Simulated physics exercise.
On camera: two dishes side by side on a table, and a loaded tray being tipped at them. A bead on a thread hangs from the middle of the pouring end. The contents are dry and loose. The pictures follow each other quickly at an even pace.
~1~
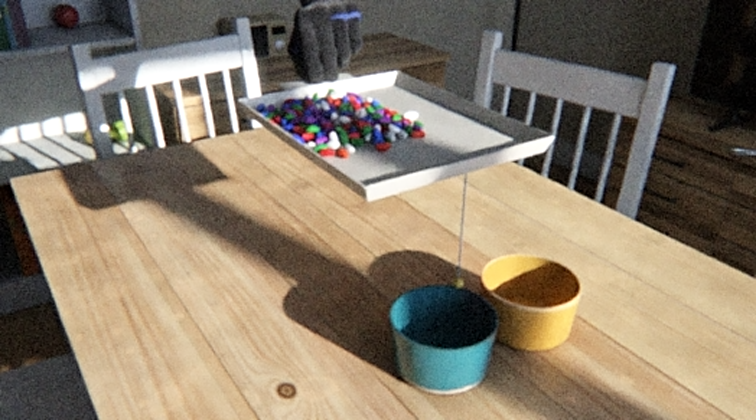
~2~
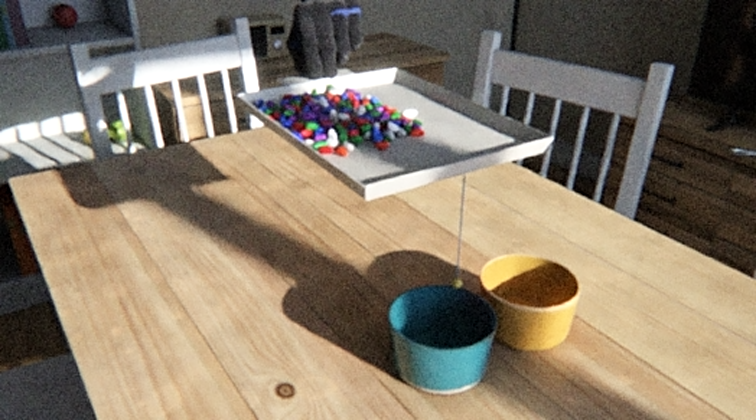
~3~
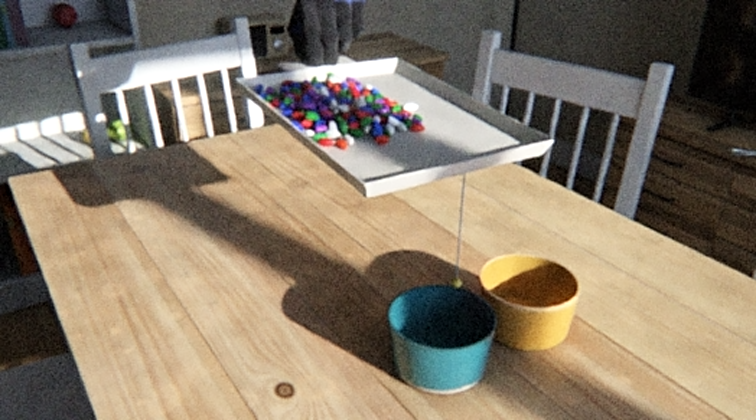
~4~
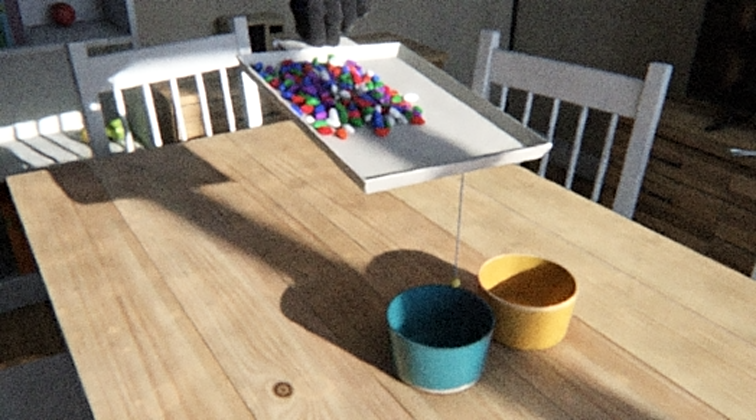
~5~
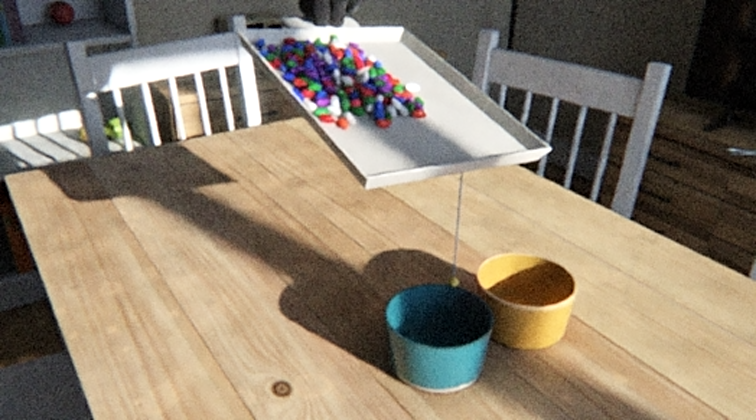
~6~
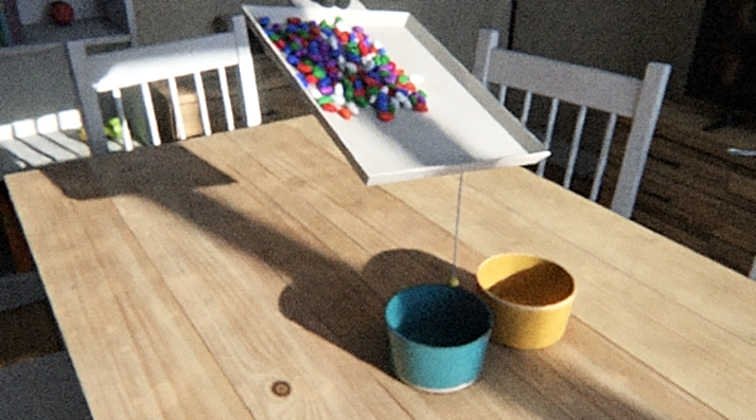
A white tray of multicoloured jelly beans tilts steadily as a dark gloved hand at its far side moves out of view, the far end rising above a wooden table where a teal dish and a yellow dish sit side by side.
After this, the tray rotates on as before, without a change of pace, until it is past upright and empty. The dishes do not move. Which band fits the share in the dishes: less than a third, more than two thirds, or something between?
They take from one third to two thirds between them.
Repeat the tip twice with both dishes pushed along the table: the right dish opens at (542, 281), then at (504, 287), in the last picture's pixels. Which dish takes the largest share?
First the right dish, then the right-hand dish.
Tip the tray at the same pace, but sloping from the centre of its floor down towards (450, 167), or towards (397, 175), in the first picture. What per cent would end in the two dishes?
In turn 30 and 20 in a hundred.
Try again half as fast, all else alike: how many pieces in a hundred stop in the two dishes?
About 80 per cent.
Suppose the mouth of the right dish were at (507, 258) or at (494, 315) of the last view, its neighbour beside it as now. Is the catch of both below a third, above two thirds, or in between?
One: Under a third. Two: Under a third.
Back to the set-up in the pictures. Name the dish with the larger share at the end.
It is the right one.
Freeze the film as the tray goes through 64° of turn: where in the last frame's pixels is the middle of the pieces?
At about (498, 149).
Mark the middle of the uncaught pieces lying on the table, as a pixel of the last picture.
At about (634, 368).
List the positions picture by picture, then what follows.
Corners of the pouring end near (368, 184) and (546, 136), level; middle of the load near (334, 118), jelly beans; left dish near (476, 364); right dish near (565, 323); bead on its thread near (458, 283), in the first picture.
Corners of the pouring end near (367, 183) and (545, 137), level; middle of the load near (333, 115), in the second picture.
Corners of the pouring end near (368, 180) and (545, 139), tipped barely, lowest at the right corner; middle of the load near (333, 105), in the third picture.
Corners of the pouring end near (368, 177) and (544, 143), tipped a little, lowest at the right corner; middle of the load near (334, 90), in the fourth picture.
Corners of the pouring end near (370, 173) and (543, 146), tipped clearly, lowest at the right corner; middle of the load near (340, 80), in the fifth picture.
Corners of the pouring end near (372, 170) and (543, 150), tipped clearly, lowest at the right corner; middle of the load near (344, 67); left dish near (471, 363); right dish near (559, 322), in the sixth picture.
Shortly afterwards, tray tipped steeply; all but a few on the tray; a little in the air.
Next, tray tipped past a quarter turn; only a few on the tray; a little in the left dish; near half in the right dish; near a third outside both; a little in the air.
Some moments later, tray tipped past a quarter turn; a little in the left dish; near half in the right dish; near a third outside both.
In the end, tray tipped past a quarter turn; a little in the left dish; near half in the right dish; near a third outside both.
